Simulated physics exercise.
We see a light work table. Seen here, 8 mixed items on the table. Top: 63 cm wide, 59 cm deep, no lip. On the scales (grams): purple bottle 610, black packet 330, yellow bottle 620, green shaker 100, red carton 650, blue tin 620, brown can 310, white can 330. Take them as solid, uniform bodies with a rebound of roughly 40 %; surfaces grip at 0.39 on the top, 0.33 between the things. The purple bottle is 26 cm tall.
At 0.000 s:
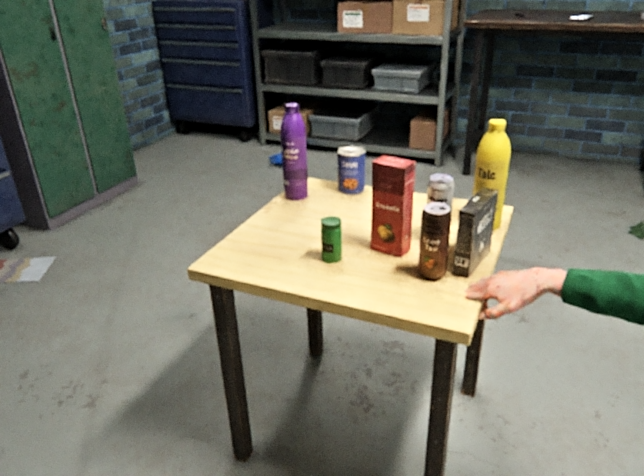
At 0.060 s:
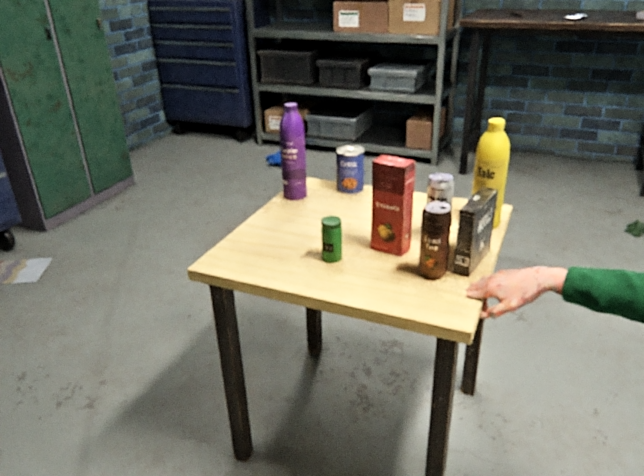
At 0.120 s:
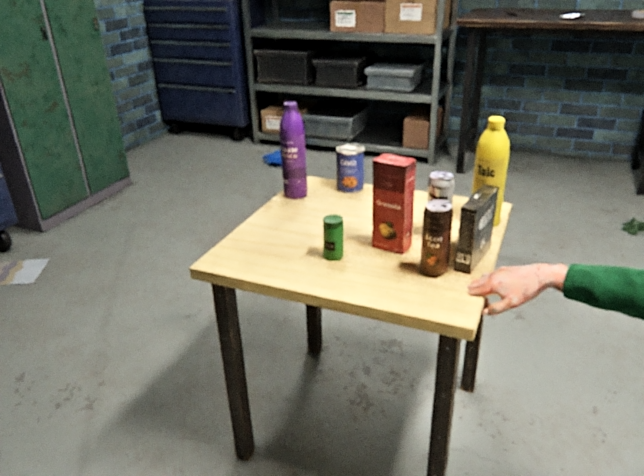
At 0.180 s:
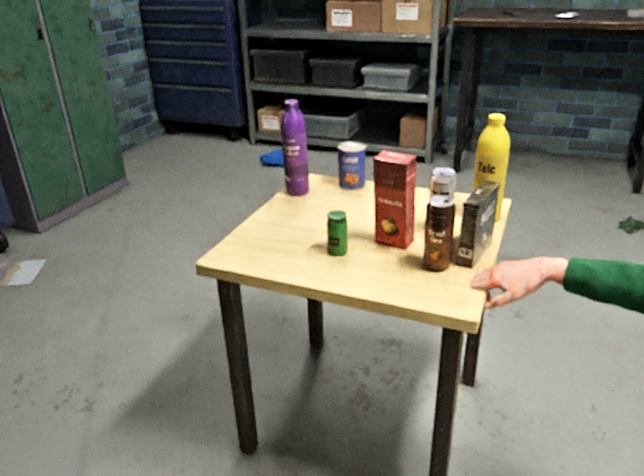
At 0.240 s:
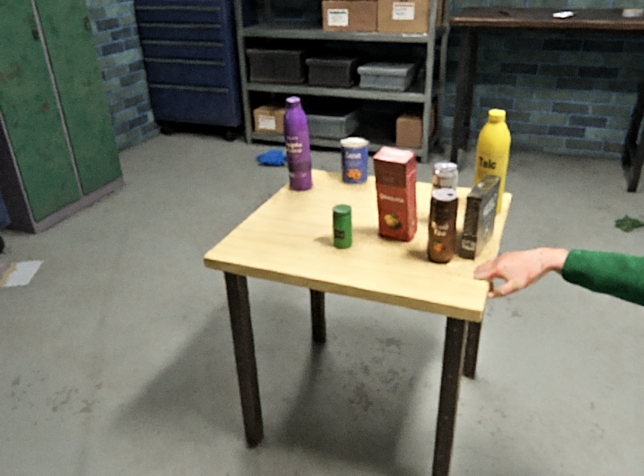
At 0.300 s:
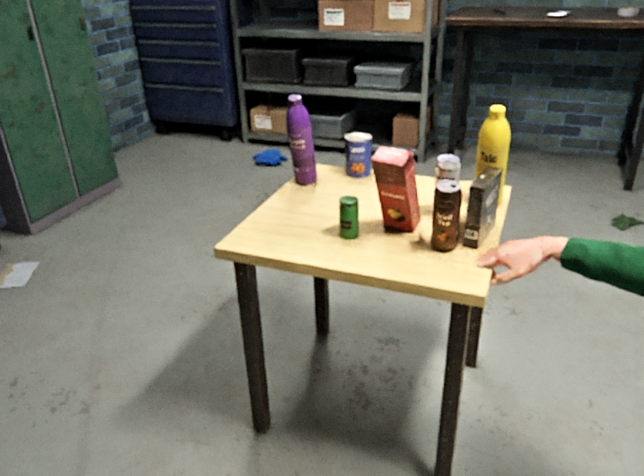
A hand at the right edge moves a small table of containers, and some lean.
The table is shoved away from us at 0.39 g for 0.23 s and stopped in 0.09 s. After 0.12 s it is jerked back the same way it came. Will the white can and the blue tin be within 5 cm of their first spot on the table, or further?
The white can leaves its spot and the blue tin leaves its spot.
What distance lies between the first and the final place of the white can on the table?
Some 22 cm.
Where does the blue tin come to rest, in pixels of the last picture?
At about (362, 317).
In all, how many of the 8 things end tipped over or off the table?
That comes to 6.
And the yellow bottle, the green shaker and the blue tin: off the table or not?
The yellow bottle finishes off the table; the green shaker is still on the table; the blue tin finishes off the table.
After 0.60 s, table 12 cm from its start; yellow bottle and blue tin now off the table; white can on its side near (455, 182); brown can on its side.
After 0.80 s, purple bottle now off the table; white can on its side near (453, 187); brown can on its side.
After 1.10 s, white can on its side near (452, 190); red carton on its side; brown can on its side.
By the end (1.5 s), off the table, purple bottle, yellow bottle and blue tin; tipped over on the table, red carton, brown can and white can; the other 2 in place, give or take 5 cm. Seen from the same camera at the end, white can near (453, 190), blue tin near (362, 317).
